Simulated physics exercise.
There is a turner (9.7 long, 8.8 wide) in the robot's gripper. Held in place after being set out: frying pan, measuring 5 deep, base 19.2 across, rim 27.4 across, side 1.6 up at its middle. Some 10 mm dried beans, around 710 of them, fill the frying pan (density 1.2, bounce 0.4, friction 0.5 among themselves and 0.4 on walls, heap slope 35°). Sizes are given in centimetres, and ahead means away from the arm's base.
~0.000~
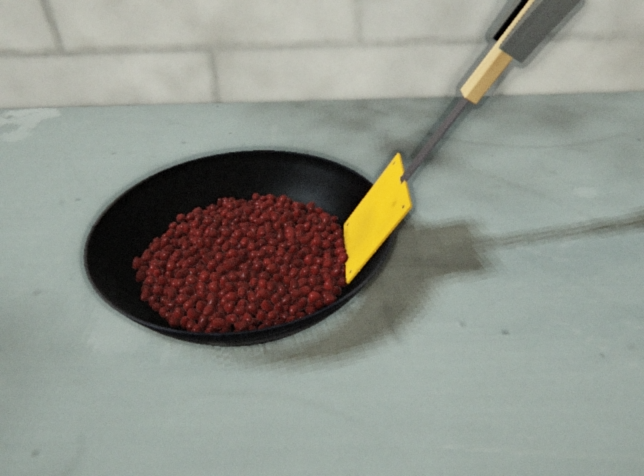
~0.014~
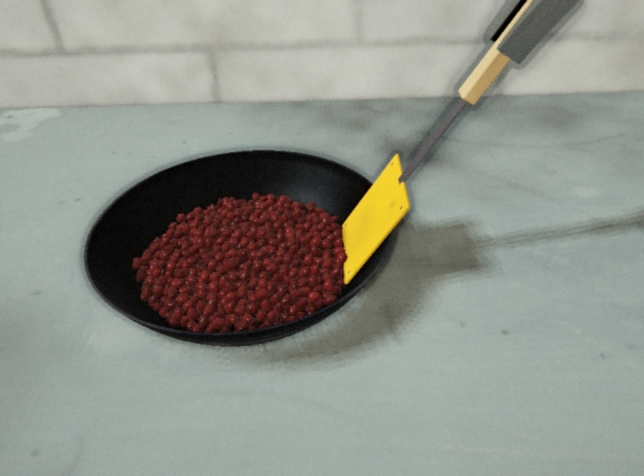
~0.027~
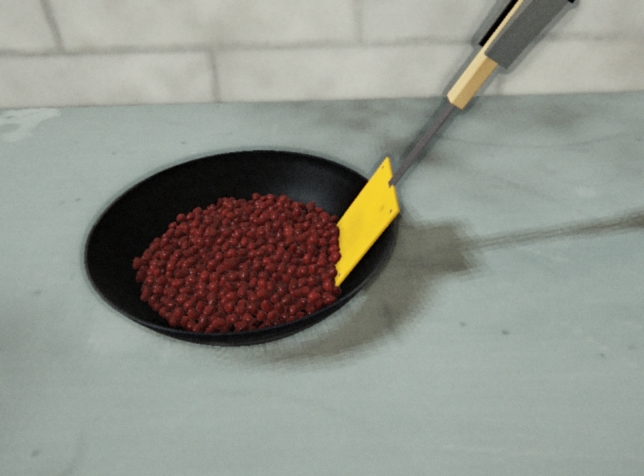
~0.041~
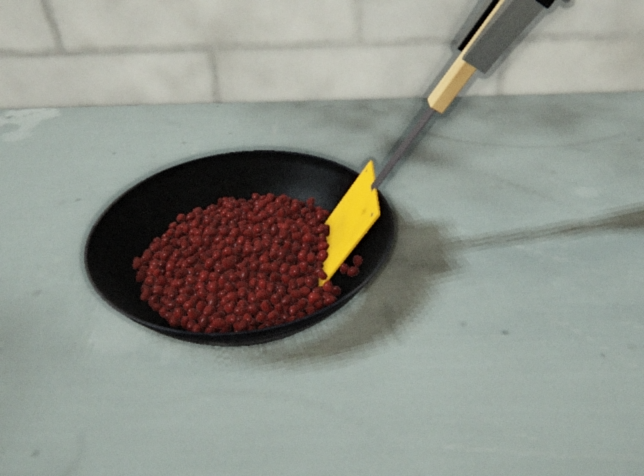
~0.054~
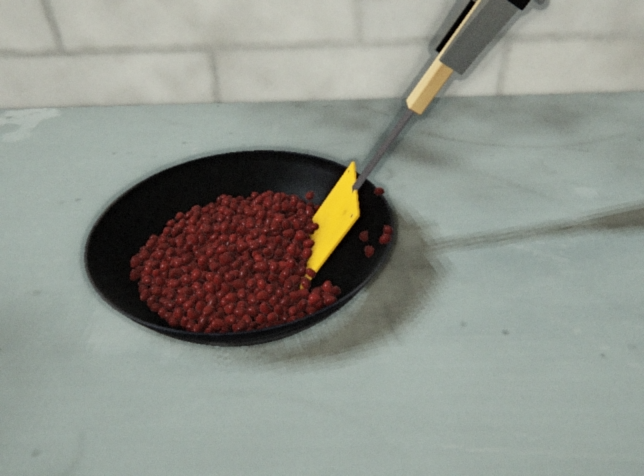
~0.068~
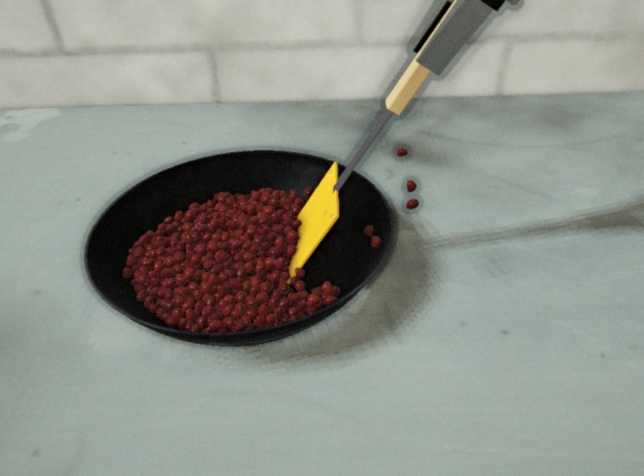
A robot gripper pushes a yellow turner leftward through red beads, flicking several out rightward.
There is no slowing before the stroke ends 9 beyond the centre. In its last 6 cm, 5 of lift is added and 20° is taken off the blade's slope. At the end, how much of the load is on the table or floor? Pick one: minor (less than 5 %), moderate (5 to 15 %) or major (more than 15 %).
Major.
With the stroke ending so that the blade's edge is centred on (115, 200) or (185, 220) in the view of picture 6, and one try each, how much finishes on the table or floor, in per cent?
Estimates, in order: 30 % and 15 %.
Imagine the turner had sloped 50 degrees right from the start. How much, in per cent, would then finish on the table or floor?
Roughly 25 per cent.
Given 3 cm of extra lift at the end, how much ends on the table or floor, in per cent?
25 per cent.
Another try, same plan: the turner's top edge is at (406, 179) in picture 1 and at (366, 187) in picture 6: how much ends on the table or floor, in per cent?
It comes to something like 15 %, give or take.
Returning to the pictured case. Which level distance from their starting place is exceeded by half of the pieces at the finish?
Distance: Around 5 cm.
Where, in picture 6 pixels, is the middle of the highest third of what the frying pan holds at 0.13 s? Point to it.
(190, 236).
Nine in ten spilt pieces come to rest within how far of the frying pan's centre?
Roughly 60 cm.
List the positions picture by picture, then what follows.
In the first frame, turner top edge at (405, 178), sloping 58°; upper third of the load around (246, 246), from x 140 to 345, top at y 195; 714 in the frying pan.
In the second frame, turner top edge at (403, 179), sloping 58°; upper third of the load around (246, 246), from x 140 to 345, top at y 195.
In the third frame, turner top edge at (393, 182), sloping 58°; upper third of the load around (252, 244), from x 140 to 345, top at y 195.
In the fourth frame, turner top edge at (375, 186), sloping 58°; upper third of the load around (258, 242), from x 140 to 360, top at y 195.
In the fifth frame, turner top edge at (356, 187), sloping 58°; upper third of the load around (256, 239), from x 135 to 390, top at y 190.
In the sixth frame, turner top edge at (337, 187), sloping 58°; upper third of the load around (248, 236), from x 130 to 415, top at y 150; 711 in the frying pan, 3 on the blade or in flight.
By 0.10 s, sloping 58°, highest piece 21 above the table; 711 in the frying pan, 3 on the blade or in flight.
By 0.13 s, sloping 53°, highest piece 30 above the table; 710 in the frying pan, 4 on the blade or in flight.
By 0.35 s, sloping 38°, highest piece 62 above the table; 553 in the frying pan, 68 on the table or floor, 93 on the blade or in flight.
By 1.40 s, sloping 38°, highest piece 5 above the table; 553 in the frying pan, 161 on the table or floor.
Final count, 553 in the frying pan, 161 on the table or floor. That is 23 % on the table or floor.
